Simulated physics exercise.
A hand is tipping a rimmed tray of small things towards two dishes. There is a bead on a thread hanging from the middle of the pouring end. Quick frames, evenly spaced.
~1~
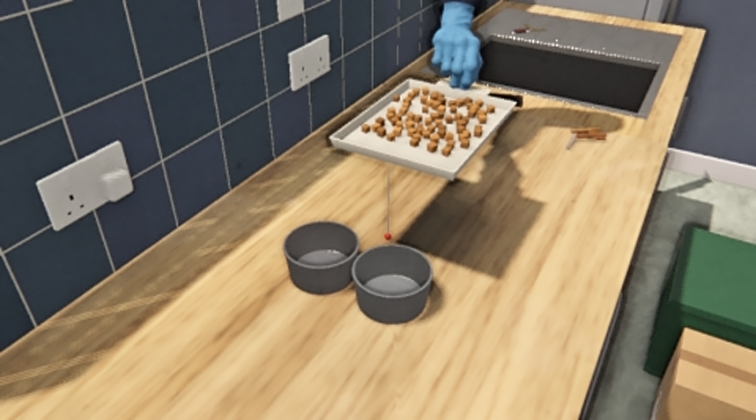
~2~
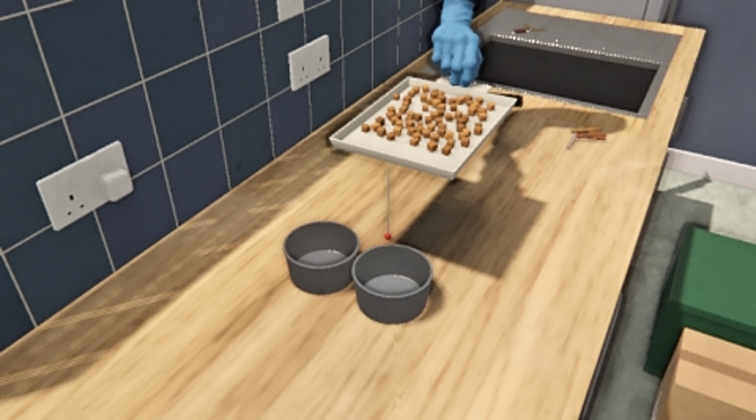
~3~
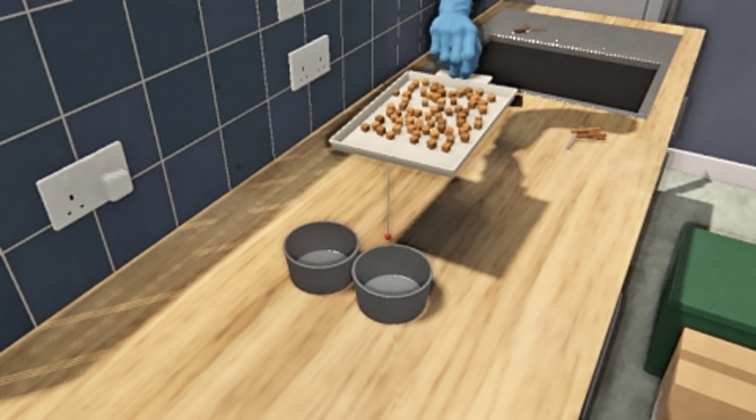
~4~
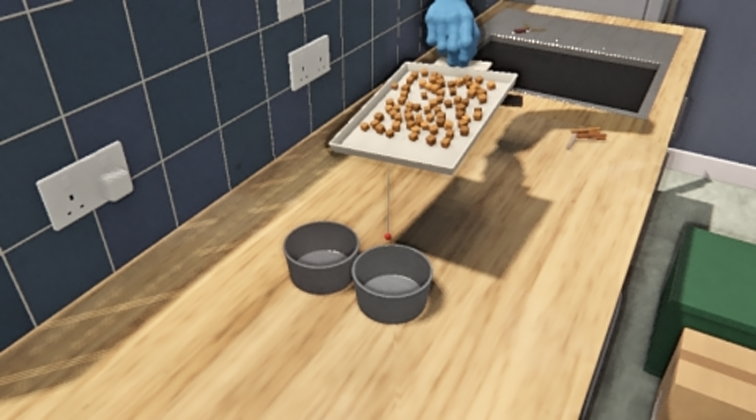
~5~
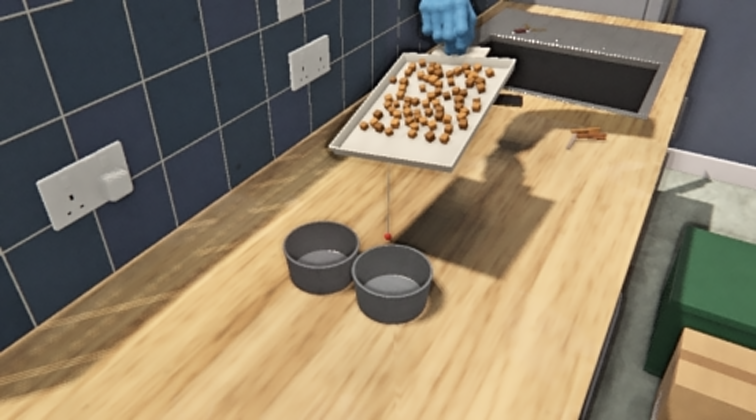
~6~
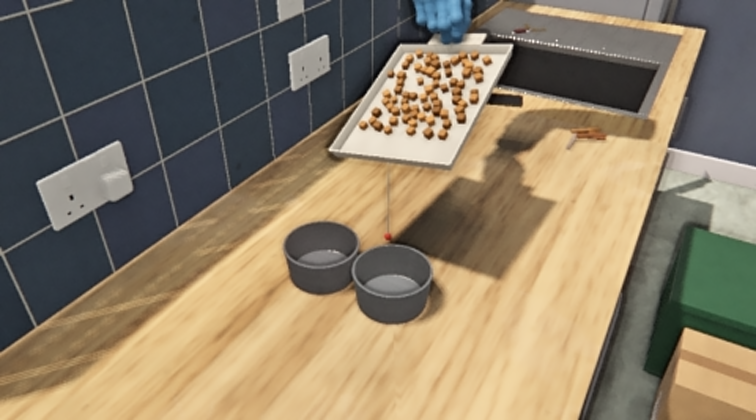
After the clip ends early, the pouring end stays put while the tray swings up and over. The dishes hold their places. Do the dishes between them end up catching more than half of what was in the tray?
Yes, the load mostly goes into the dishes.
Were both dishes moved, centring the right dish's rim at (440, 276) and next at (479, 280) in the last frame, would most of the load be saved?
Short of half, then short of half.
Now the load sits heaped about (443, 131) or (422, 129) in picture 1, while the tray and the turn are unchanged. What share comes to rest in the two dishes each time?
Close to 60 per cent, followed by close to 60 per cent.
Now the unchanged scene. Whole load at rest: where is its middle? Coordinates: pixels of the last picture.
Around (323, 262).
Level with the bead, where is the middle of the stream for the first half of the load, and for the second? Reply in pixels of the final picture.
Initially about (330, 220); subsequently about (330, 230).
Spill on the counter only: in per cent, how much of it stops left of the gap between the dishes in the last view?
Left portion: Around 70 %.
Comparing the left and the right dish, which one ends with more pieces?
The one you want is the left of the two.
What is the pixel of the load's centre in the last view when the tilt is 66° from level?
I'd put the middle of the pieces at roughly (363, 129).
Soon, tray tipped steeply; nearly all on the tray; a small part in the air.
A while on, tray tipped past a quarter turn; most on the tray; a stray few in the right dish; a small part in the left dish.
Towards the end, tray tipped past a quarter turn; a small part in the right dish; about two thirds in the left dish; about a third outside both.
Finally, tray tipped past a quarter turn; a small part in the right dish; about two thirds in the left dish; about a third outside both.
